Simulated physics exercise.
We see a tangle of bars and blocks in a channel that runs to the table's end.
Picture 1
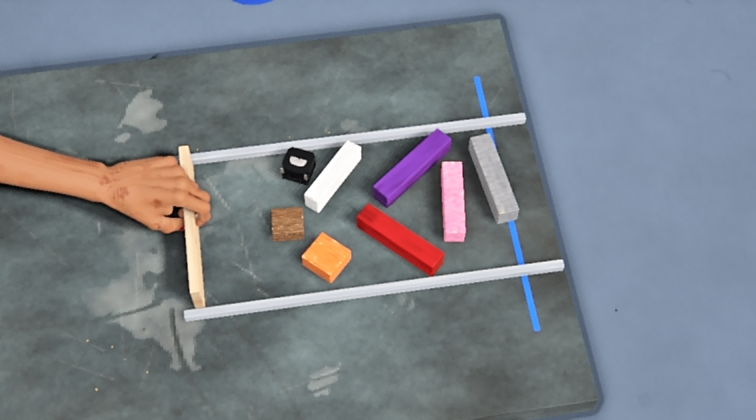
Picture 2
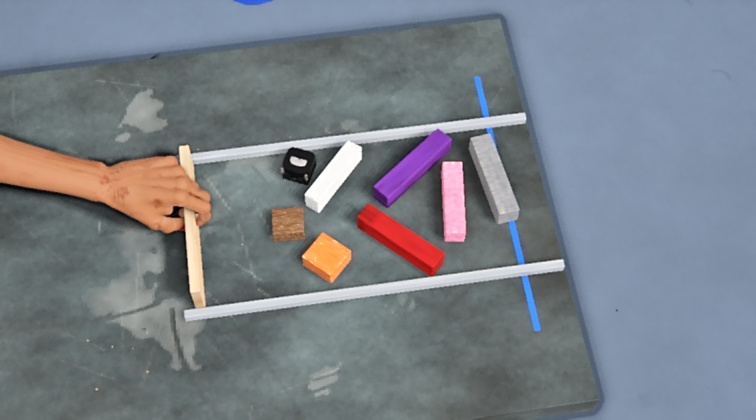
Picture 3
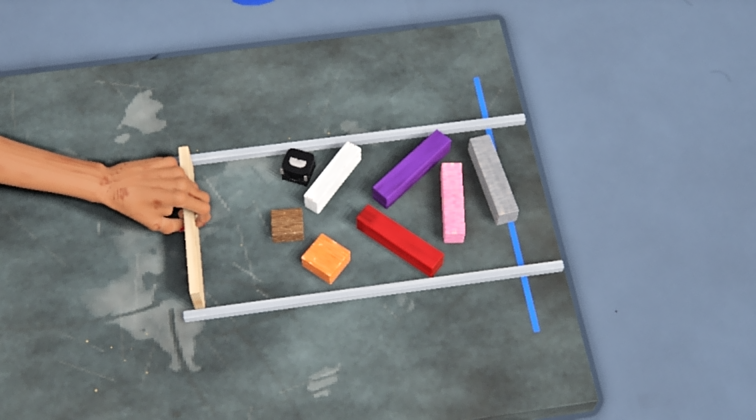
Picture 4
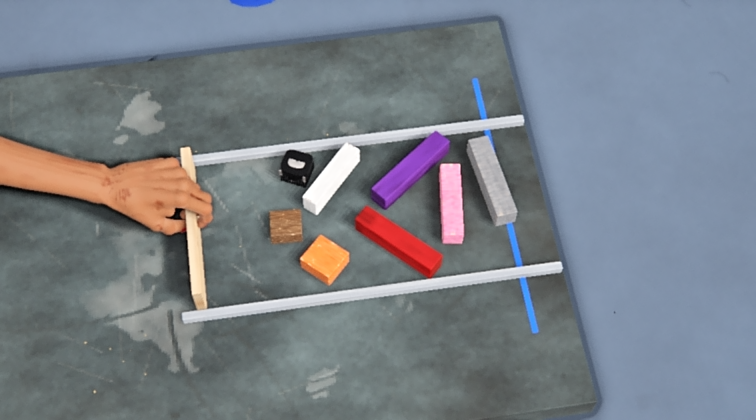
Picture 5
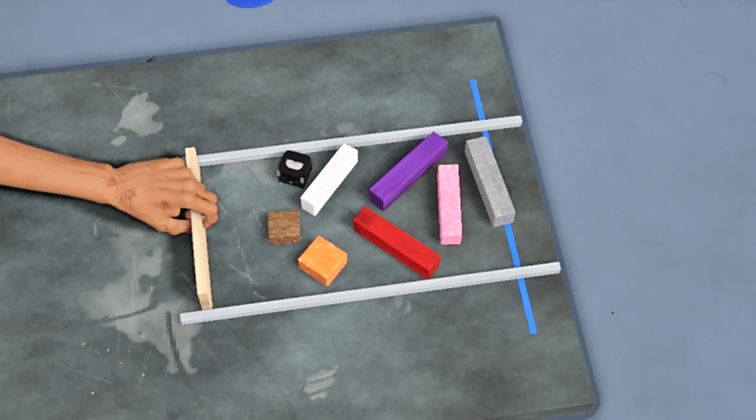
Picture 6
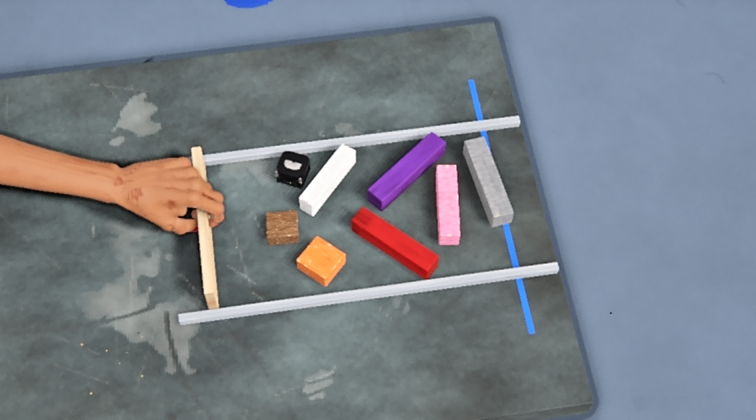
On a dark, stained tabletop, coloured bars and blocks lie scattered between two pale rails, with a blue line crossing near the right end. A hand at the left grips a wooden board spanning the rails, holds it nearly still, then slides it slightly right, leaving the pieces untouched.
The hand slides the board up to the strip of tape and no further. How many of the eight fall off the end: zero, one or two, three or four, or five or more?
In the end the number that fall off is three or four.
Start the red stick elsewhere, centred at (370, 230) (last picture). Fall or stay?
Then it is lost.
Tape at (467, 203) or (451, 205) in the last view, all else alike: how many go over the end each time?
Down on the floor: 1 and 0.
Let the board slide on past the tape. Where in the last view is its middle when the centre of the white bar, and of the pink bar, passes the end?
For the white bar at (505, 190), for the pink bar at (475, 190).
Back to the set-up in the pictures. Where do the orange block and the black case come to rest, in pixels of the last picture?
The orange block stops around (529, 244); the black case around (499, 135).
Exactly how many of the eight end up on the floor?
It comes to 4.
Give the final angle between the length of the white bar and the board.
Near 45 degrees.
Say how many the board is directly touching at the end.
4 of them.
A little later, none off yet; grey bar at rest near (488, 181); pink bar at rest near (448, 204); purple stick at rest near (407, 171).
Next, none off yet; grey bar at rest near (489, 182); pink bar shifted a little near (458, 202); purple stick shifted a little near (435, 164).
Later still, none off yet; grey bar shifted a little near (538, 186); pink bar shifted about its own width near (520, 201); purple stick shifted about its own width near (505, 152).
When it is over, the number that fall off is three or four; down, red stick, purple stick, pink bar and grey bar.
